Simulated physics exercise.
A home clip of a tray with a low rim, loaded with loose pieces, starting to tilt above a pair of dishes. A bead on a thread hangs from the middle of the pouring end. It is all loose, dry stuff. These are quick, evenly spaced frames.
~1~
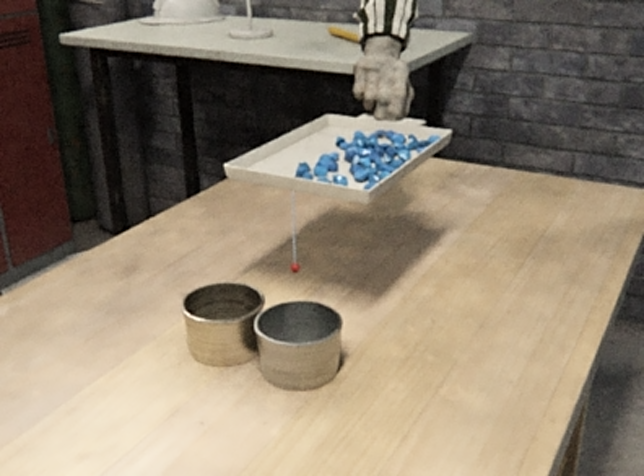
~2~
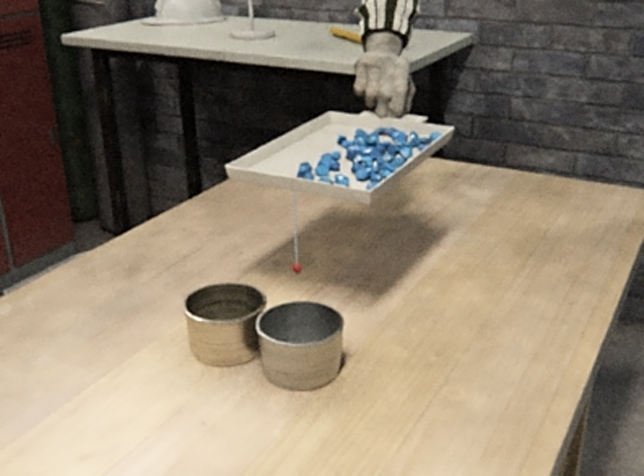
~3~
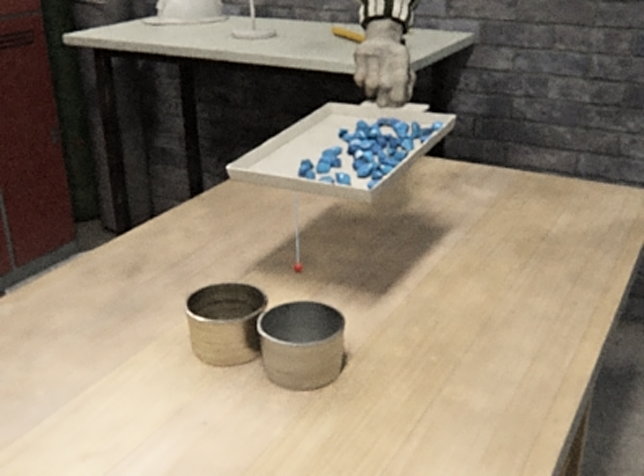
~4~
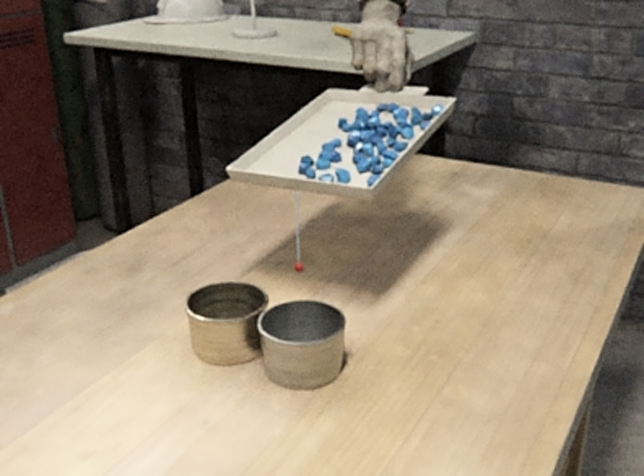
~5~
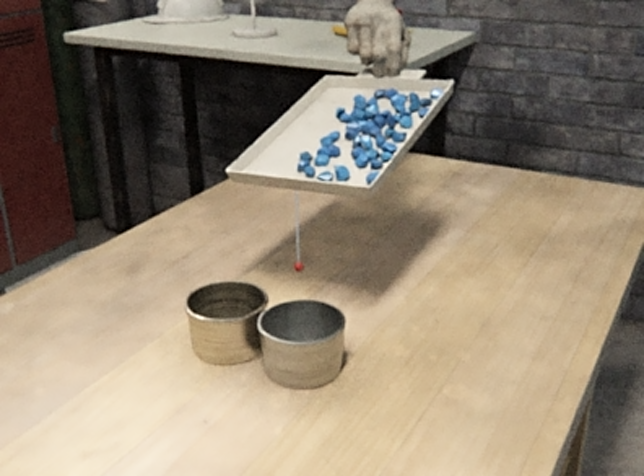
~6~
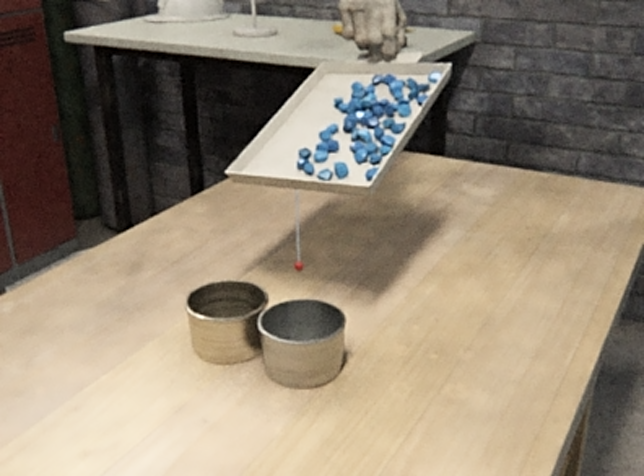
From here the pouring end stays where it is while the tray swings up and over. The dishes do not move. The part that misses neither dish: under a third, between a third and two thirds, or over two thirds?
They take between a third and two thirds between them.
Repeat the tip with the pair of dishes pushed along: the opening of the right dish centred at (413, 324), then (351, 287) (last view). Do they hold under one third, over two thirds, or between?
First below one third, then less than a third.
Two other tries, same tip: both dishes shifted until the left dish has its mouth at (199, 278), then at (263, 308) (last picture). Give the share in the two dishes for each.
Near 70 % and 30 %.
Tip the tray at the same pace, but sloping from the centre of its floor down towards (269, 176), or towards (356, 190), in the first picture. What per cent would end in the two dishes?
In turn 10 and 0 in a hundred.
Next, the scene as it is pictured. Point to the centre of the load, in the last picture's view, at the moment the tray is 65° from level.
Roughly at (284, 166).
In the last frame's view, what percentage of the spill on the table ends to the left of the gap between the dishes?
Roughly 60 in a hundred.
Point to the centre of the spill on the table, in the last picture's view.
Roughly at (245, 315).
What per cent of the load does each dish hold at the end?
The left dish has 30 per cent, the right dish has 20.
Shortly afterwards, tray tipped steeply; all but a few on the tray; only a few in the air.
Next, tray tipped past a quarter turn; near a third on the tray; only a few in the right dish; near a quarter in the left dish; near a quarter outside both; near a quarter in the air.
Some moments later, tray tipped past a quarter turn; near a quarter in the right dish; near a third in the left dish; near half outside both.
In the end, tray tipped past a quarter turn; near a quarter in the right dish; near a third in the left dish; near half outside both.
